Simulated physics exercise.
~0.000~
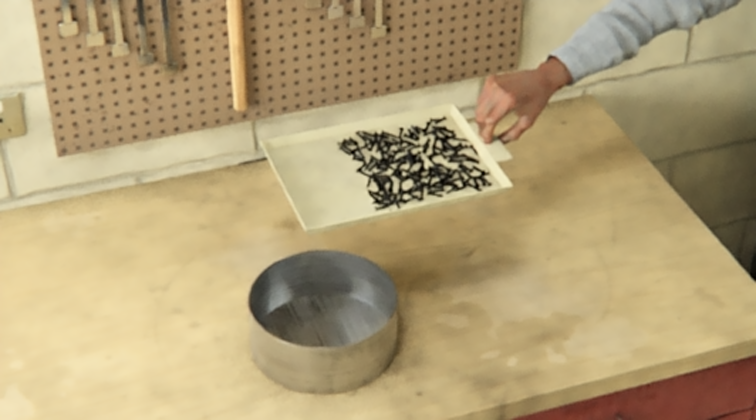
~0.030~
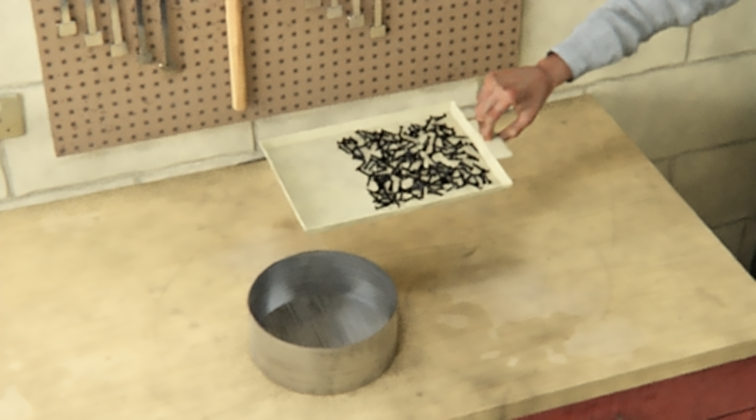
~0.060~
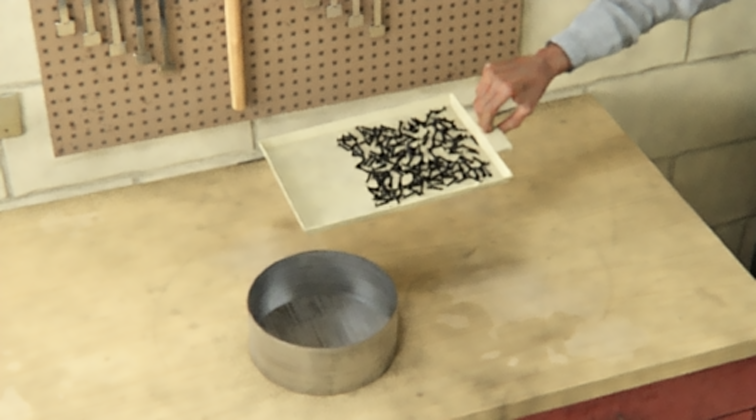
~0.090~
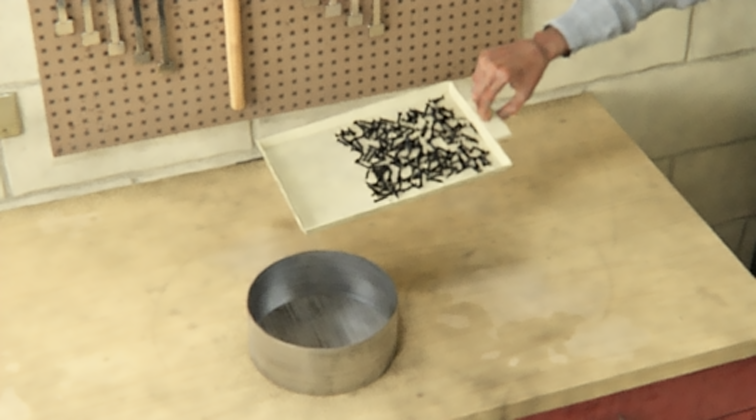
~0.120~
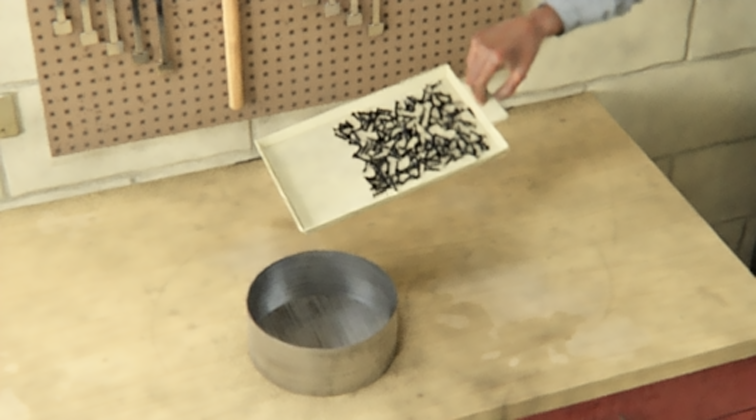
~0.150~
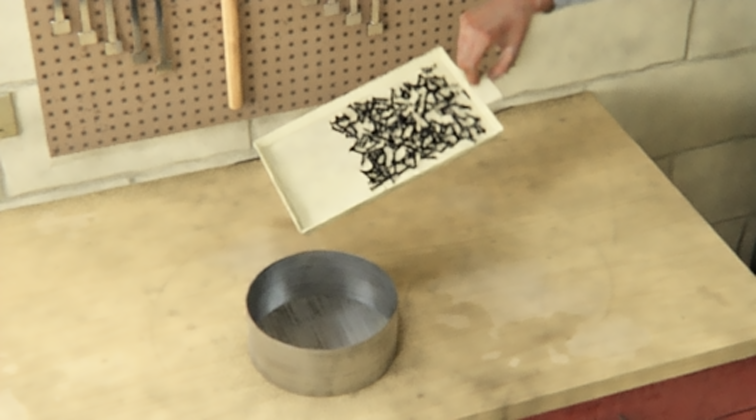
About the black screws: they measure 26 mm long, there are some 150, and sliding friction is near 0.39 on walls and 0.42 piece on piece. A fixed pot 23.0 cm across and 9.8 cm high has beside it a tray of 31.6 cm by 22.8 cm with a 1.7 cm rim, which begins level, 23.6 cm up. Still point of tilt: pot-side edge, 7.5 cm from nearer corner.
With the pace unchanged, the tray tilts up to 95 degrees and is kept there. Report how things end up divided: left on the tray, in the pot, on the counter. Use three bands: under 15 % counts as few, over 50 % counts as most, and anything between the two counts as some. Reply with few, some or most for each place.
Tray: Few, pot: Few, counter: Most.
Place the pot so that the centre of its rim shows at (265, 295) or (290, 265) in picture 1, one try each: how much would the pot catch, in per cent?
About 50 percent the first time and about 30 percent the second.
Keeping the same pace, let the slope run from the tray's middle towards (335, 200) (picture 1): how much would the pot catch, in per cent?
35 %.
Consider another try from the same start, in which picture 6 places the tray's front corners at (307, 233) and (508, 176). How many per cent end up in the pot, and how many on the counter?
That works out as pot 75 and counter 25.
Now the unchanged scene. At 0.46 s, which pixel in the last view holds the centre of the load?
The middle of the load should be at about (280, 134) by then.
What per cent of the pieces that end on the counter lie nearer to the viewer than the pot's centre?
10 %.
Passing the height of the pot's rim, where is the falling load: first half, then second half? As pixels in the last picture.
First near (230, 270), later near (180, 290).
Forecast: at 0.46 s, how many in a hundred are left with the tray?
It comes to near 100 per cent.
After 0.34 s, tilt 60 degrees; the tray holds 100 %, the pot 0 %.
Then, at 0.46 s, tilt 85 degrees; the tray holds 100 %, the pot 0 %.
Then, at 0.72 s, tilt 95 degrees; the tray holds 0 %, the pot 5 %.
At rest (2.3 s), tray 0 %, pot 5 %, counter 95 %.
